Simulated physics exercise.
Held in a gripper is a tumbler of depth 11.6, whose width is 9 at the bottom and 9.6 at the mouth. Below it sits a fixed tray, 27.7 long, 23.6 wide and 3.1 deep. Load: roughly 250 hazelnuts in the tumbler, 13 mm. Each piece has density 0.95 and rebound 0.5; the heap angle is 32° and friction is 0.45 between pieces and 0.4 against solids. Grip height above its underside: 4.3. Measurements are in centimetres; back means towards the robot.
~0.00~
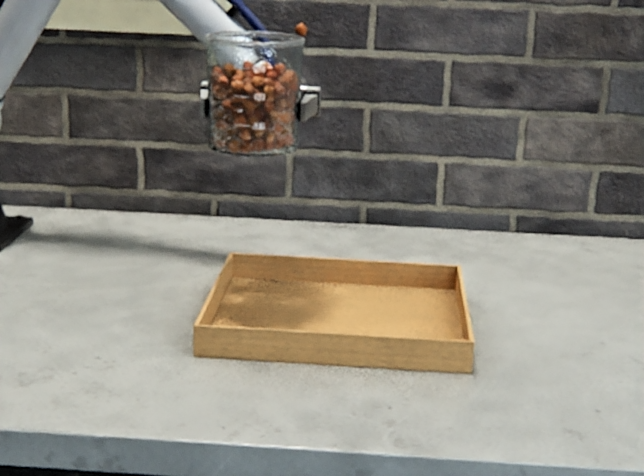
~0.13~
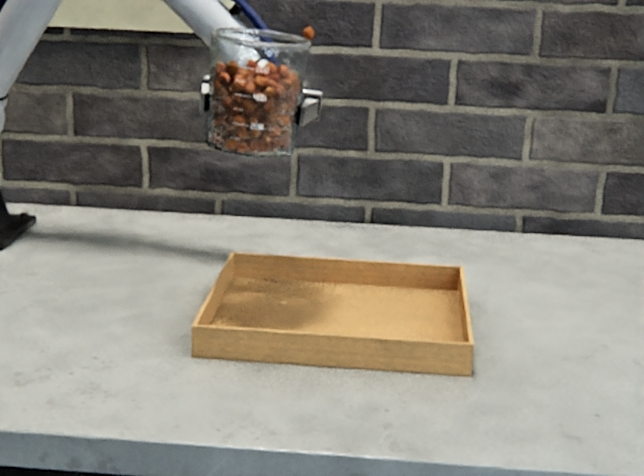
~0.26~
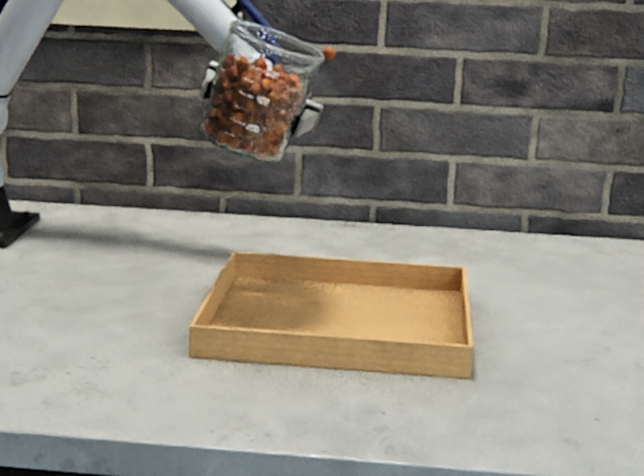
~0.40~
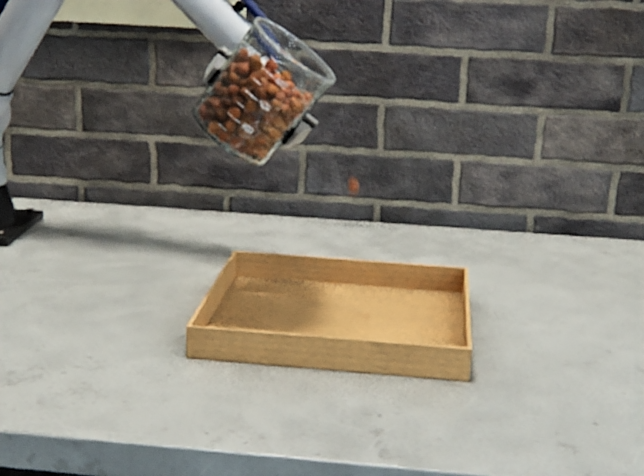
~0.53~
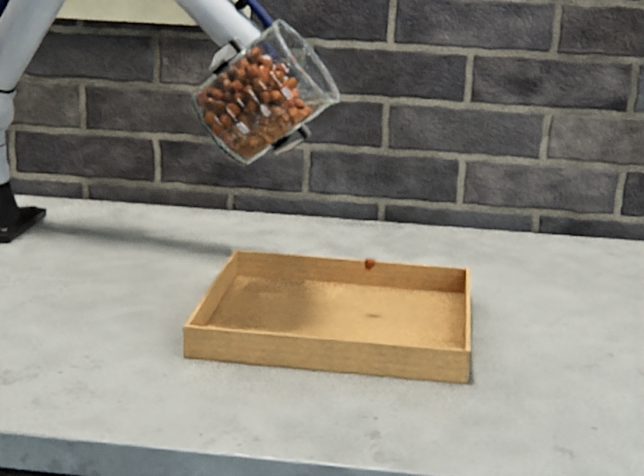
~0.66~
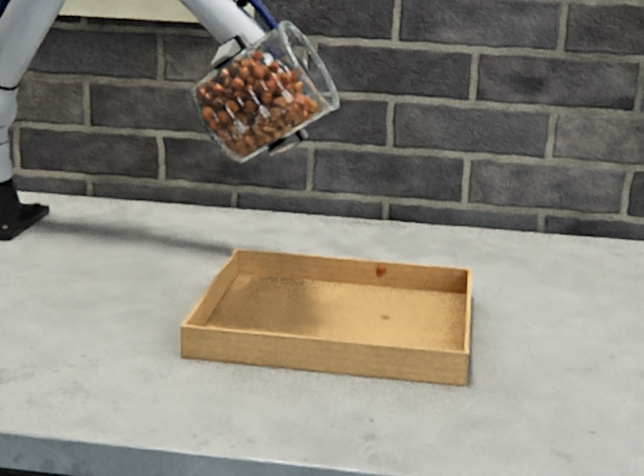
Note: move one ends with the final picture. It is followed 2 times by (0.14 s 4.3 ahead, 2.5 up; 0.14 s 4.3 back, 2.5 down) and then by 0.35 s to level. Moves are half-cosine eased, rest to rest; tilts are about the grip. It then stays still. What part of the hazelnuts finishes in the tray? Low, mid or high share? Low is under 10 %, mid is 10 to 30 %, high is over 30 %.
A mid share.
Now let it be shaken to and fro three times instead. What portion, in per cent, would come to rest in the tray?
I'd expect close to 25 per cent then.
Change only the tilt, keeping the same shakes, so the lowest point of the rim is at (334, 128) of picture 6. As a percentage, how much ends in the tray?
That comes to some 50 percent.
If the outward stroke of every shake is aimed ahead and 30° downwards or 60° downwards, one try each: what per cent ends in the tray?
First try some 5 %, second try some 0 %.
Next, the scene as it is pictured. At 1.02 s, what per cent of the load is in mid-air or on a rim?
Some 8 per cent.
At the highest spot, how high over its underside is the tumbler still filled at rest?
About 9.5 cm.
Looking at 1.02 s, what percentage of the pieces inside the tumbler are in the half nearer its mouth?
Near 40 in a hundred.
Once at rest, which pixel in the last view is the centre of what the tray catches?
Estimated centre at around (395, 326).
After 1.02 s, tilted 55° forward, highest piece 29 above the table; 227 in the tumbler, 3 in the tray, 20 in flight or on a rim.
After 1.39 s, tilted 29° forward, highest piece 28 above the table; 198 in the tumbler, 47 in the tray, 1 on the table or floor, 4 in flight or on a rim.
After 1.77 s, level, highest piece 29 above the table; 198 in the tumbler, 51 in the tray, 1 on the table or floor.
After 2.82 s, level, highest piece 29 above the table; 198 in the tumbler, 51 in the tray, 1 on the table or floor.
At rest, 198 in the tumbler, 51 in the tray, 1 on the table or floor. That is 20 % in the tray.
